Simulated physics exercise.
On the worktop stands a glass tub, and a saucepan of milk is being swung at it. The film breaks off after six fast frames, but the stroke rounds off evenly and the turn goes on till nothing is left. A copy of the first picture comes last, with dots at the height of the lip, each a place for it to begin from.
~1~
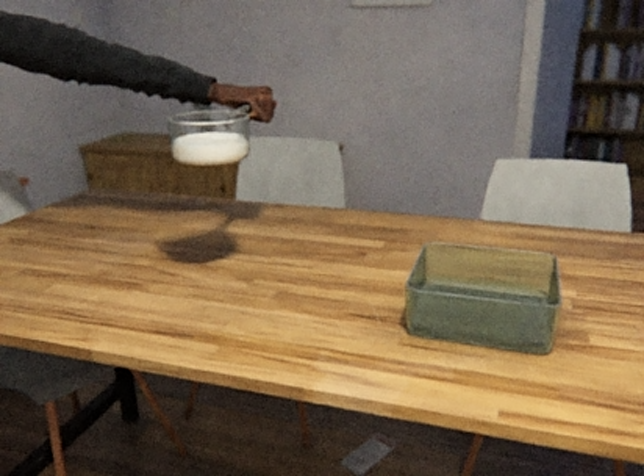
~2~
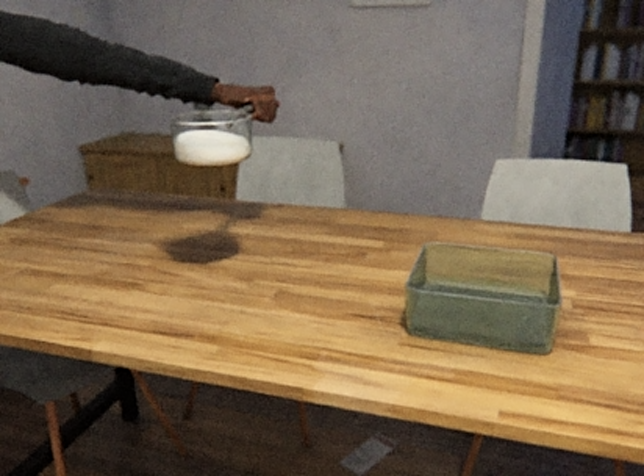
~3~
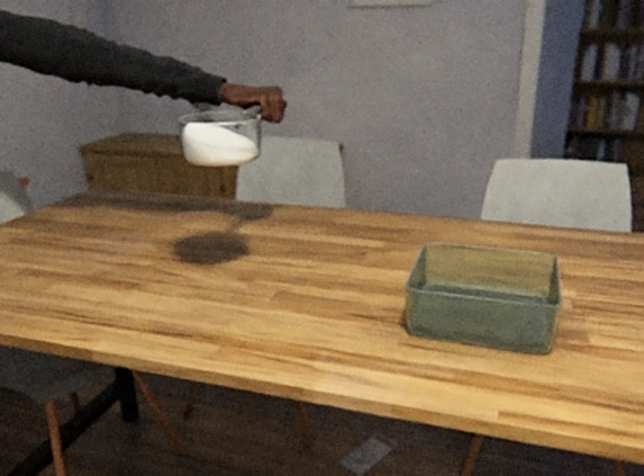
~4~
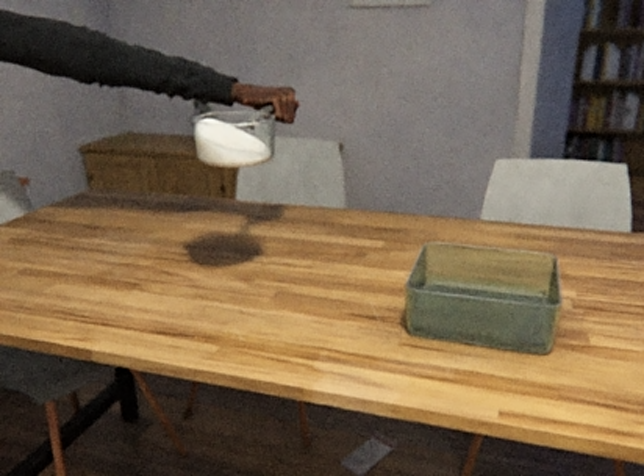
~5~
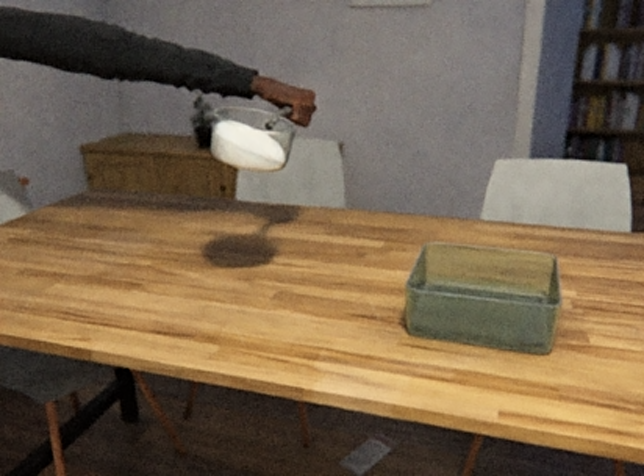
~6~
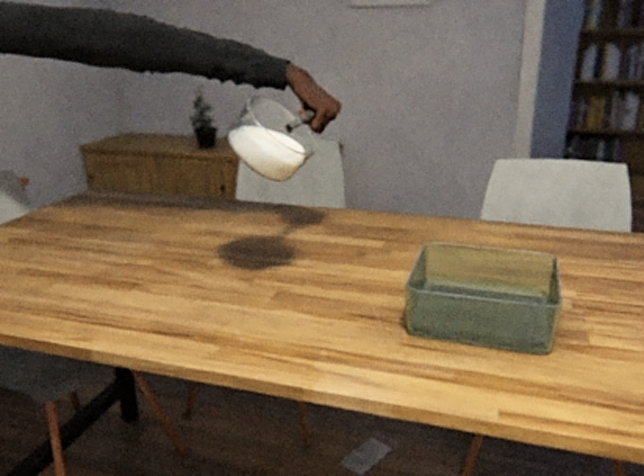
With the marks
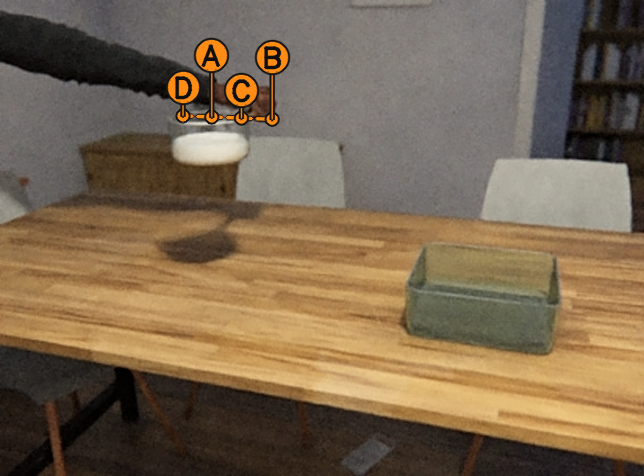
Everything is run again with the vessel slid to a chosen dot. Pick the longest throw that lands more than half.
That is spot B.
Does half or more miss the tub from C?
Yes.
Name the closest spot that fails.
Spot C.
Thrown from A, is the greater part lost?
Yes, it does.
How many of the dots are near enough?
One of the four.
On the marked copy, A at (211, 117); B at (272, 119); C at (241, 118); D at (183, 115).
For spot A, about 0 % lands in the tub, 99 % falls short.
For spot B, about 61 % lands in the tub, 13 % falls short and 25 % goes beside or beyond.
For spot C, about 25 % lands in the tub, 67 % falls short and 8 % goes beside or beyond.
For spot D, about 0 % lands in the tub, 100 % falls short.
